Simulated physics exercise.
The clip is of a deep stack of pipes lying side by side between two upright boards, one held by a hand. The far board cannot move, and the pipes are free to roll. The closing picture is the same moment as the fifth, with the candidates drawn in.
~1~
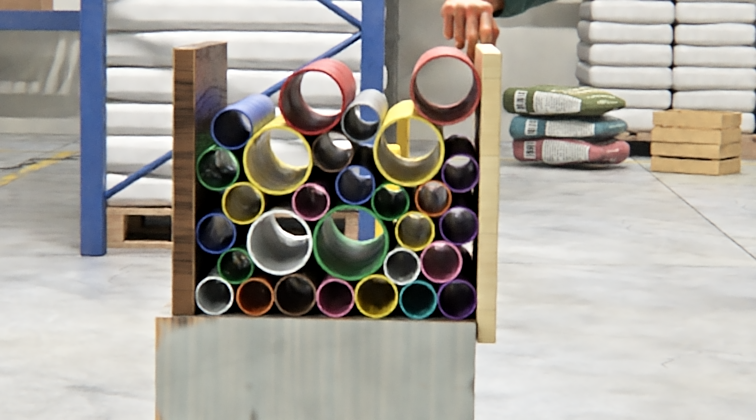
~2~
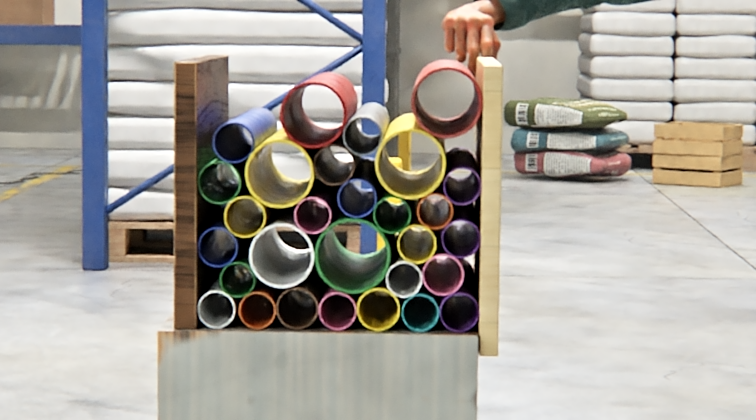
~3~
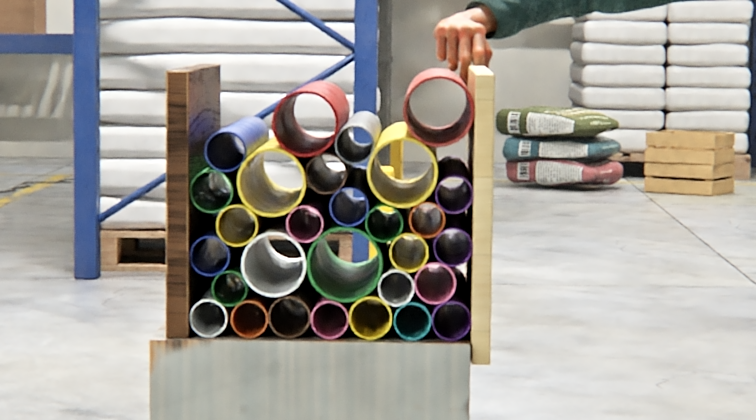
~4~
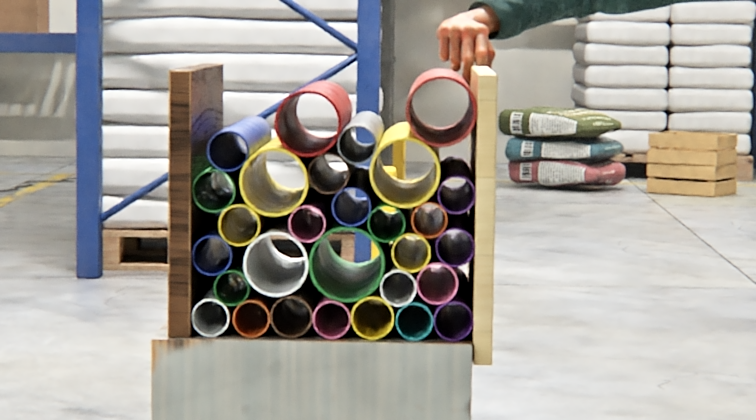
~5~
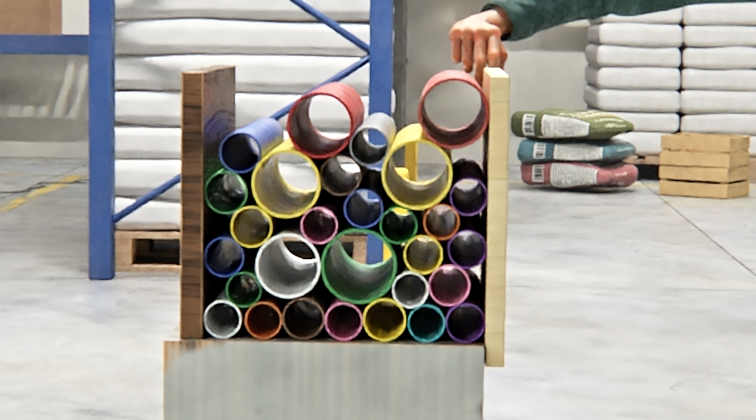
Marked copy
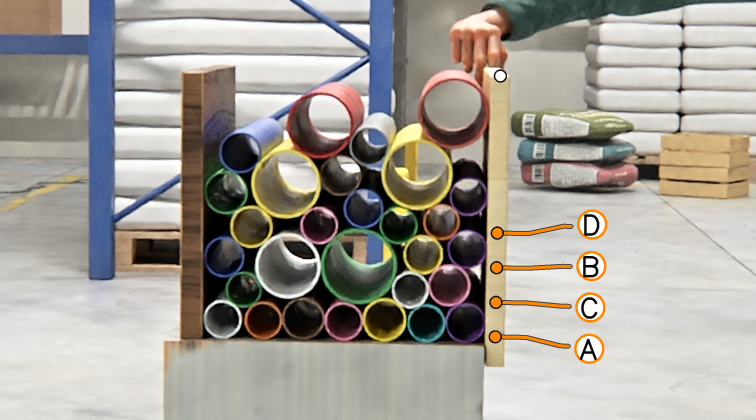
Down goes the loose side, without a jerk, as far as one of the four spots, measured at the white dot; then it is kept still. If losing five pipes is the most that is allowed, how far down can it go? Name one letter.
Mark B is as low as it can go.
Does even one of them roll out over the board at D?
Yes, at D.
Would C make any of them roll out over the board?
Yes.
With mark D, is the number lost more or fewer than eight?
It loses fewer than eight.
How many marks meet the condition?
Two of them.
On the marked copy, A at (495, 336); B at (497, 268); C at (496, 302); D at (497, 233); the white dot at (501, 76).
Taking B. A third of the way, top of the board (489, 158).
Two thirds of the way, top of the board (487, 253).
When it is over, top of the board (487, 266), two out over the board.
As for the rest, A more than five out over the board; C more than five out over the board; D one out over the board.
